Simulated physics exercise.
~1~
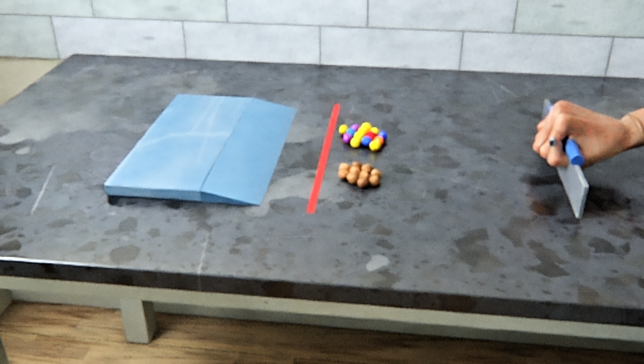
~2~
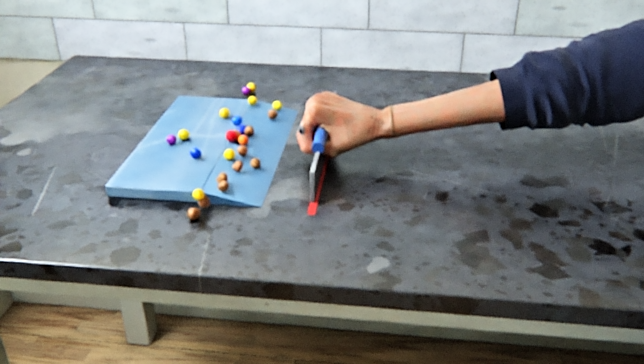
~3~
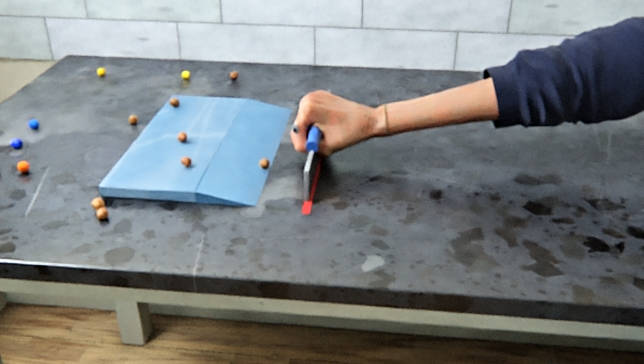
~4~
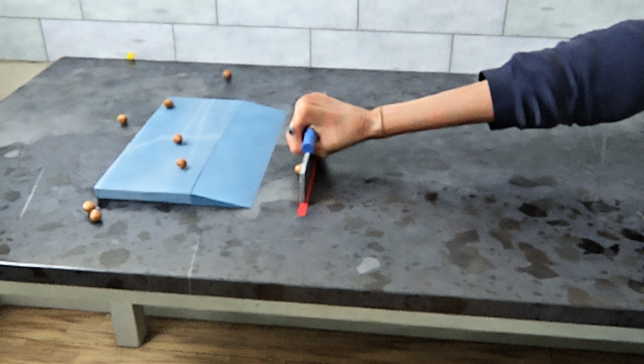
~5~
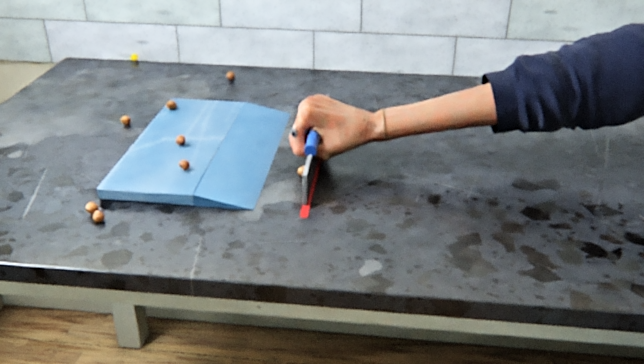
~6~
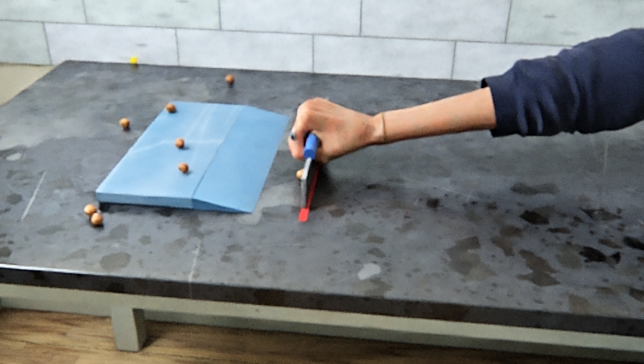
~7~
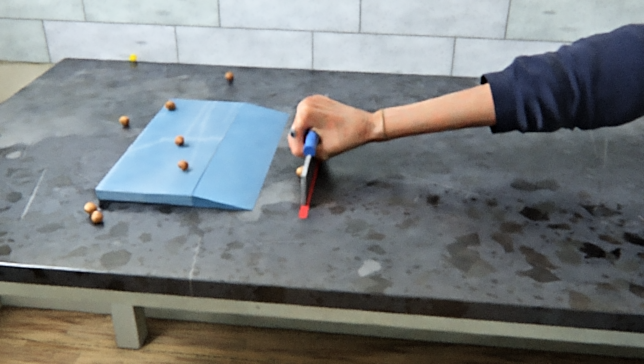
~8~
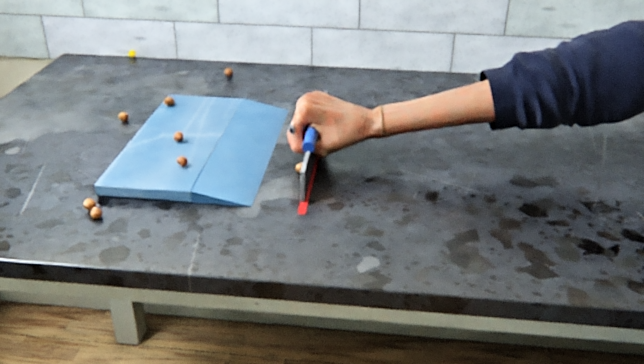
A hand sweeps colourful and brown balls left with a scraper, scattering them over a blue ramp.
